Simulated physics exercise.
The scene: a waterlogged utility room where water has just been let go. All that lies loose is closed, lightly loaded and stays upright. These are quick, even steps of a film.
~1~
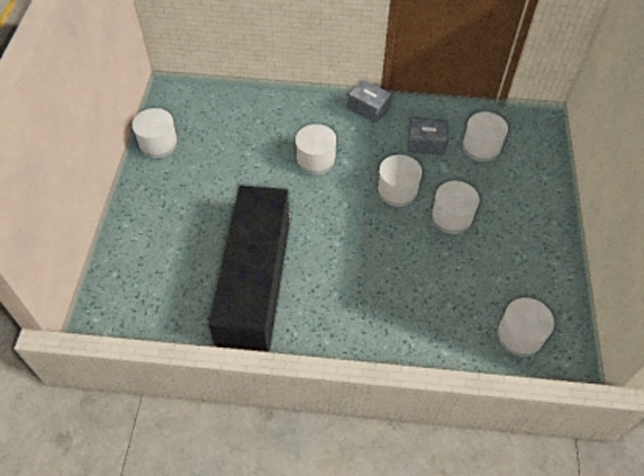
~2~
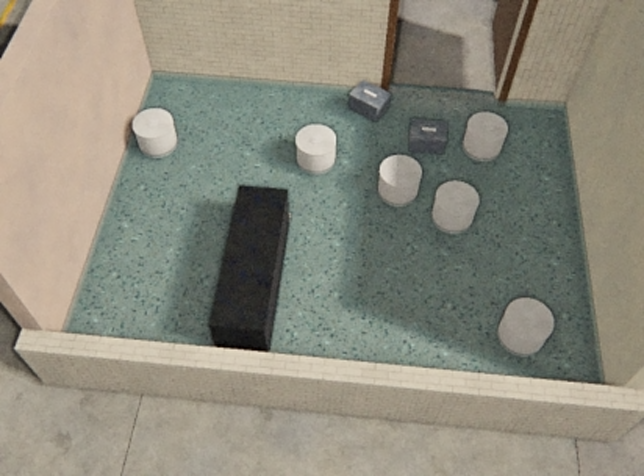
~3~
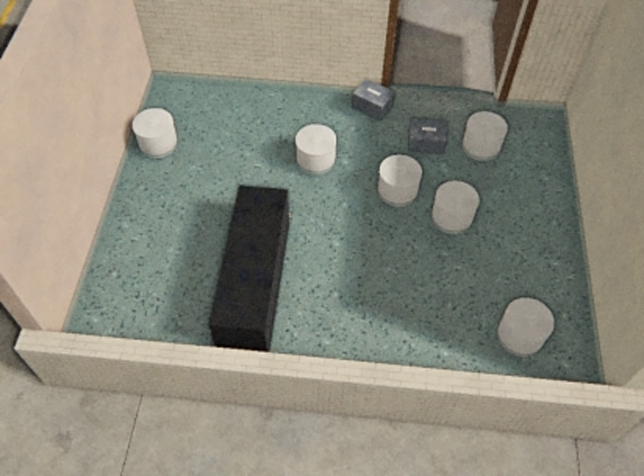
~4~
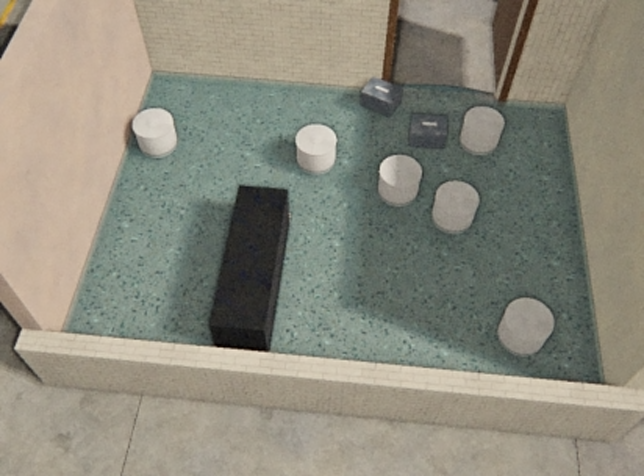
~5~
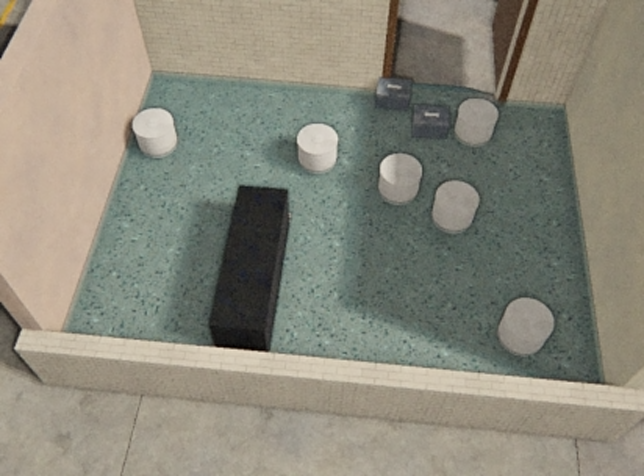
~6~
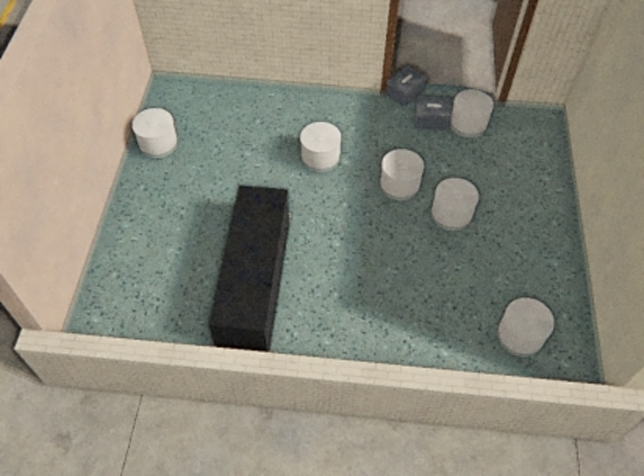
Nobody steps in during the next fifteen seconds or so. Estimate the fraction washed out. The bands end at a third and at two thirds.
Share: Two thirds or above.
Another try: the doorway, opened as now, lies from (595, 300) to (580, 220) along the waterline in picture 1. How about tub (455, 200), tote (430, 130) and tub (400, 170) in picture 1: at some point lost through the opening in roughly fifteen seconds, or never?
As listed: Washed out, gone, gone.
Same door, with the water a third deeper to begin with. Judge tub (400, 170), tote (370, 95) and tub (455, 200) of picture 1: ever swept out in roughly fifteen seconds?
In that order: Carried outside, gone, gone.
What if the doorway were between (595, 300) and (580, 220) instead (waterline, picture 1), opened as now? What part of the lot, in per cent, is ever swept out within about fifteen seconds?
Roughly 60 per cent.
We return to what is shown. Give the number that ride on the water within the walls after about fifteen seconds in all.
The number is 2.
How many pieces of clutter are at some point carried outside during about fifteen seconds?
6 of them.
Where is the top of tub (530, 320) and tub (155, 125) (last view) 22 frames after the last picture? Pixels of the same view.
At about (540, 281) and (193, 109).
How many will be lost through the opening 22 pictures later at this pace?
That makes 6.
A moment on, 1 of 8 are out; 7 afloat.
Next, 3 of 8 are out; 5 afloat.
Later, 6 of 8 are out; 2 afloat.
In the end, 6 of 8 are out; 2 afloat.
